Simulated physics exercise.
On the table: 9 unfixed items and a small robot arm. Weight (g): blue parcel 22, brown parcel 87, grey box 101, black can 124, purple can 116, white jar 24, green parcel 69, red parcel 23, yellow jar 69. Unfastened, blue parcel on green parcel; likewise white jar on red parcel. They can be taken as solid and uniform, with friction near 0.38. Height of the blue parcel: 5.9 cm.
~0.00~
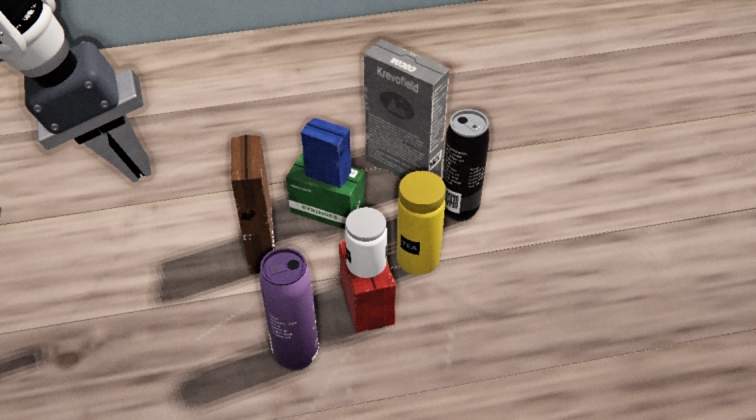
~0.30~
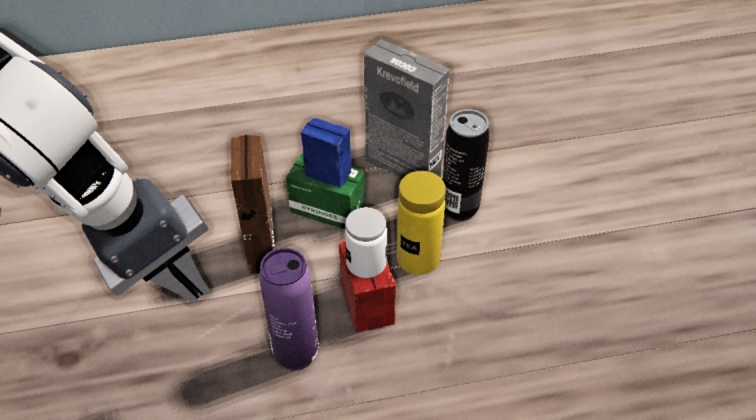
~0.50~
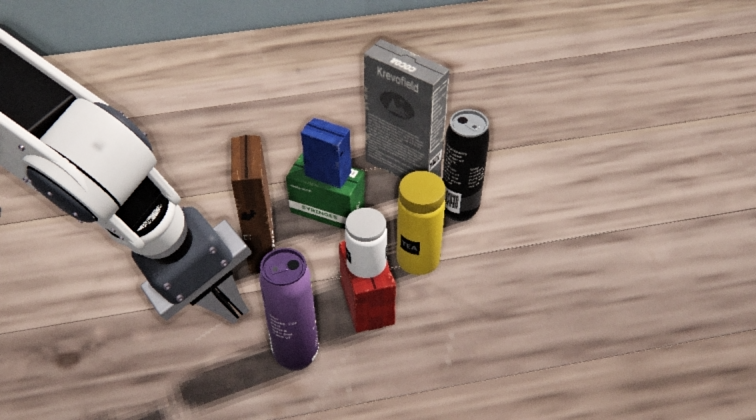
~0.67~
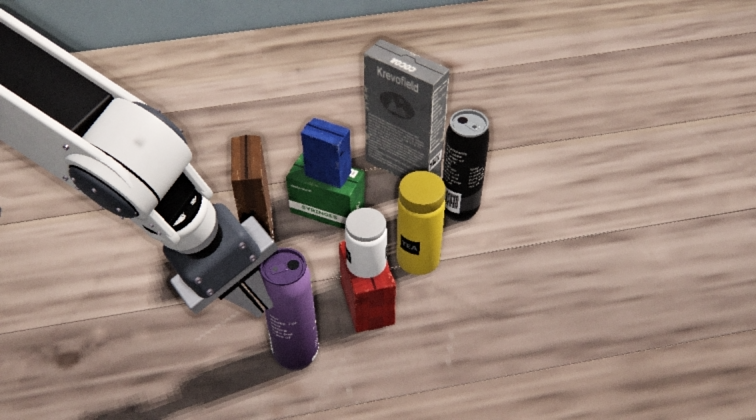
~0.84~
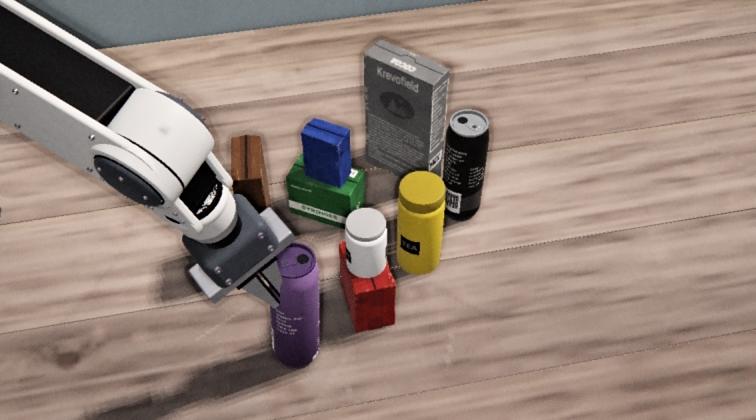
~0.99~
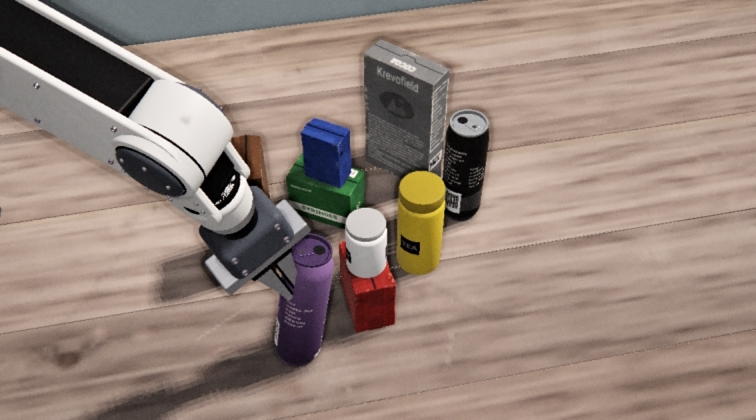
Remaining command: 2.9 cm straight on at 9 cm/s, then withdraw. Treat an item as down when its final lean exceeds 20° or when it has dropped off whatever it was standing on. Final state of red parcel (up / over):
Capsizes.
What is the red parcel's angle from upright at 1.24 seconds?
0°.
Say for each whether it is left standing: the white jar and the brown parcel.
Check: White jar fallen; brown parcel not fallen.
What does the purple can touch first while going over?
First hit: The white jar.
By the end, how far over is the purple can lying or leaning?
Roughly 90 degrees from upright.
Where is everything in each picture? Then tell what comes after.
In the first picture, fingers at (127, 142); purple can (290, 314) upright; red parcel (367, 283).
In the second picture, fingers at (185, 266); purple can (290, 314) upright; blue parcel (327, 153), brown parcel (255, 207).
In the third picture, fingers at (226, 288); purple can (290, 314) upright; grey box (405, 118), black can (464, 169).
In the fourth picture, fingers at (252, 283); purple can (290, 314) upright; white jar (366, 243), green parcel (327, 192).
In the fifth picture, fingers at (269, 274); purple can (295, 310) leaning 4°; yellow jar (420, 224).
In the sixth picture, fingers at (283, 266); purple can (303, 304) leaning 11°; red parcel (367, 283).
After 1.24 s, white jar and purple can touch at 1.22 s; leaning purple can 22°.
After 1.54 s, red parcel and purple can touch at 1.50 s; yellow jar and red parcel touch at 1.50 s; leaning purple can 46°, red parcel 33°, white jar 30°.
After 1.99 s, leaning purple can 90°, white jar 90°, red parcel 90°.
At rest, past 20° or fallen, purple can, red parcel and white jar. Standing, brown parcel, yellow jar, green parcel, black can, grey box and blue parcel.
